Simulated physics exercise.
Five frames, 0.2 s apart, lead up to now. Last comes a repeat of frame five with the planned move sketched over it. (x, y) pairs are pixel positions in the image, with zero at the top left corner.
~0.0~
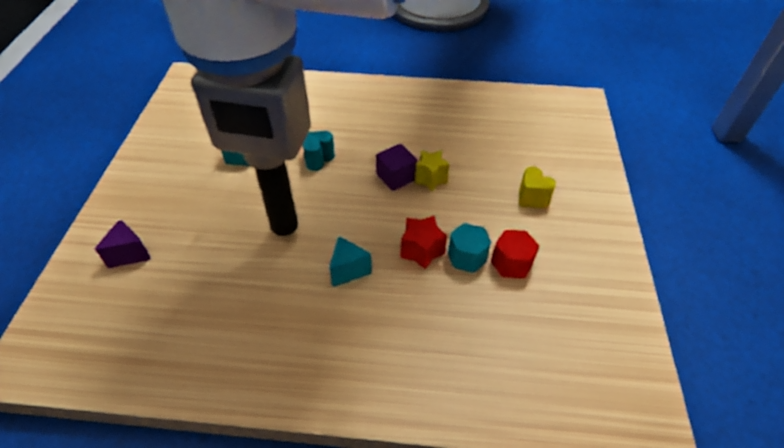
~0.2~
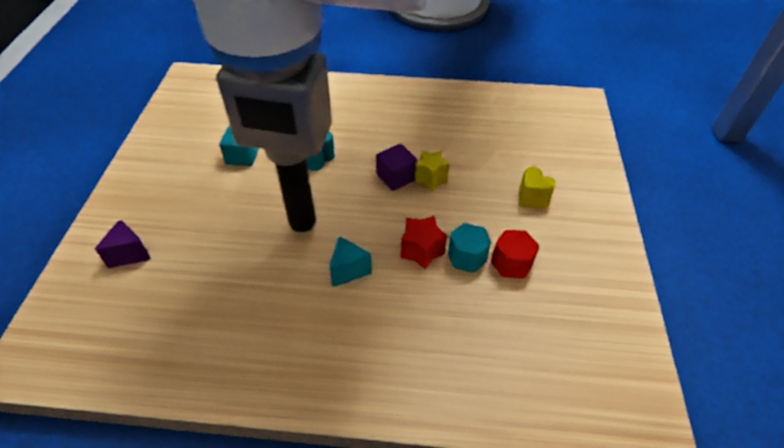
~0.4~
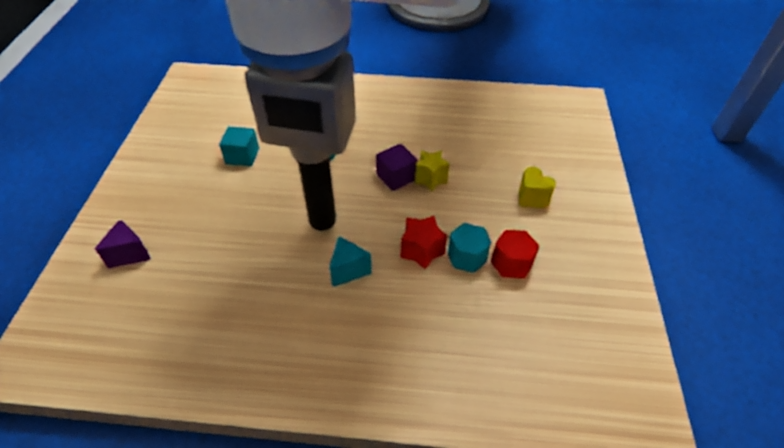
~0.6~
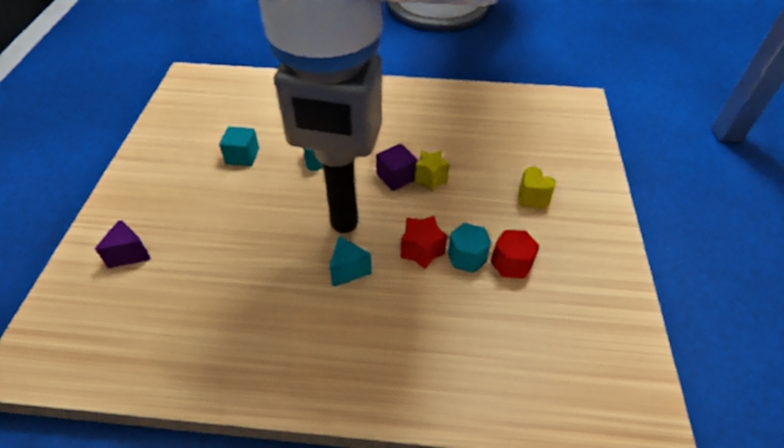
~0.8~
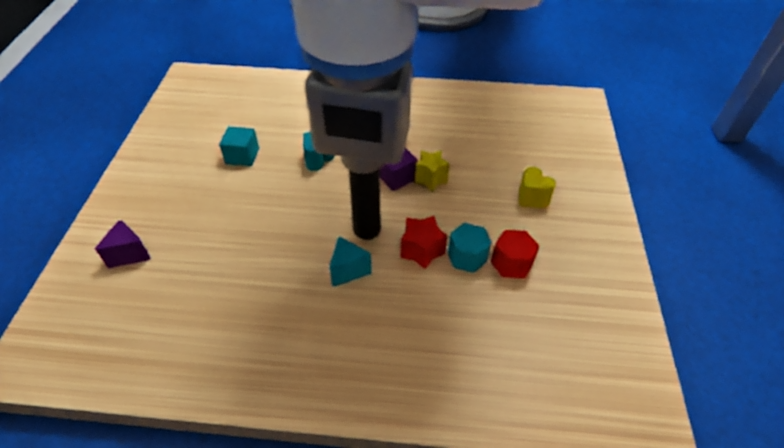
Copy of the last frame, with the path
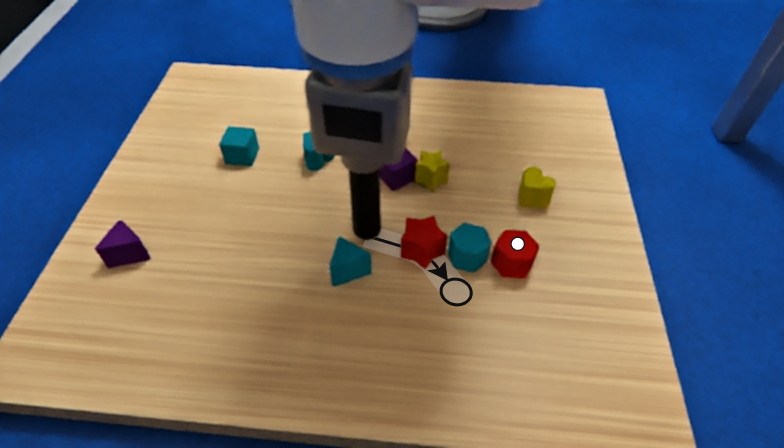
Robot arm with a black rod moving steadily right above a wooden board of colourful blocks, none of the blocks shifting.
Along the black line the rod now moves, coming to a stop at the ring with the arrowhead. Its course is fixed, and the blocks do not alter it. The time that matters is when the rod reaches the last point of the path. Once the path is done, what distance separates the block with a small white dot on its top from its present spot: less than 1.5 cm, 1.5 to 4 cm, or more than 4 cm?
Between 1.5 and 4 cm.
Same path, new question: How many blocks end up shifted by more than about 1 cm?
Answer: Three or more.
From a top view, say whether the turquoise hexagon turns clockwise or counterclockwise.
It ends up turned anticlockwise.
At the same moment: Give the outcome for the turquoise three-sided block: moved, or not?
Left where it is.
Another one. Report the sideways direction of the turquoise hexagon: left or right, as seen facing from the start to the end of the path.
Over to the left.
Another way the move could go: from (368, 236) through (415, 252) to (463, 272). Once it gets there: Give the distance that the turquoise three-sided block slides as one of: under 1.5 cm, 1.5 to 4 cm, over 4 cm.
Its displacement is below 1.5 cm.
Drawn move, from (368, 236) over (402, 247) and (434, 263) to (456, 292); the dot is on the red hexagon.
The first path, step by step. One third of the way, rod at (403, 241); red star-shaped block at (434, 234); turquoise hexagon at (477, 238).
Two thirds of the way, rod at (436, 259); red star-shaped block at (471, 252); turquoise hexagon at (503, 239), turned 35° anticlockwise; red hexagon at (543, 244), turned 25° clockwise.
At the end, rod at (457, 286); turquoise three-sided block still; red star-shaped block at (490, 263), turned 30° anticlockwise; turquoise hexagon at (510, 239), turned 50° anticlockwise; red hexagon at (550, 242), turned 30° clockwise.
